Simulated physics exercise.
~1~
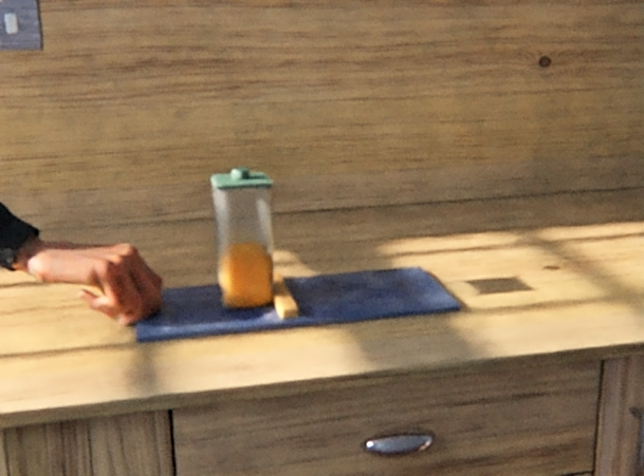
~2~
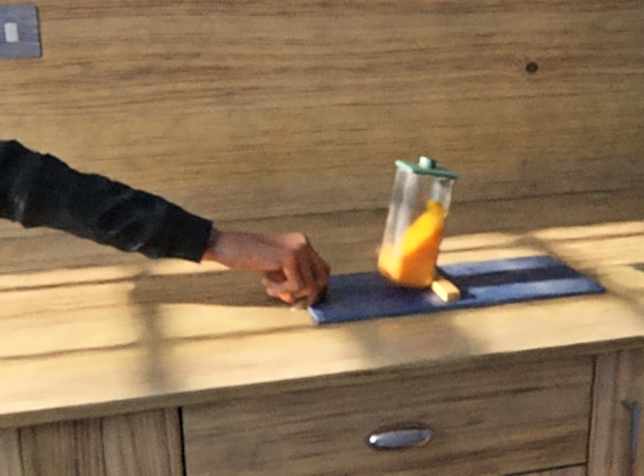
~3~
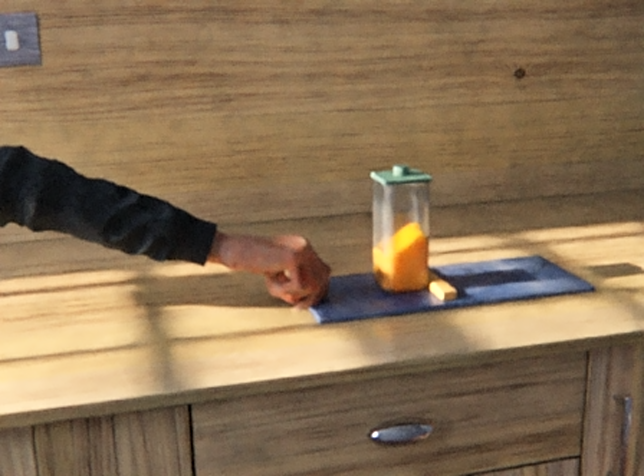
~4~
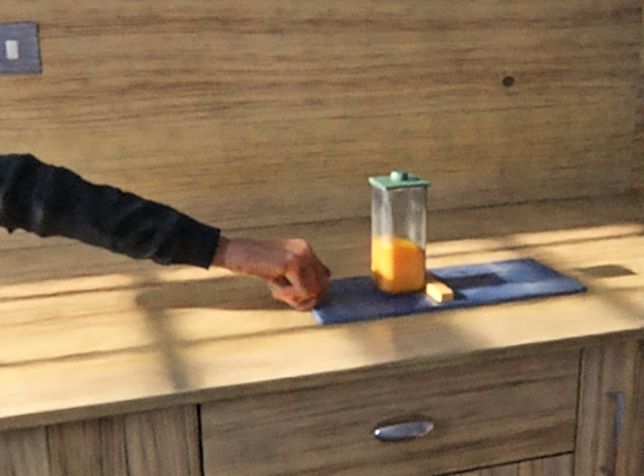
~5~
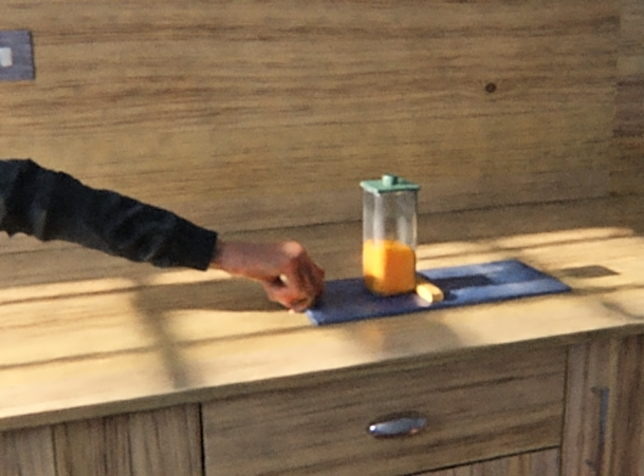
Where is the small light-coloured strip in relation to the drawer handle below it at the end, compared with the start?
At the start the strip is well to the left of the drawer handle, and by the end it has moved right with the board and sits slightly to the right of the handle.
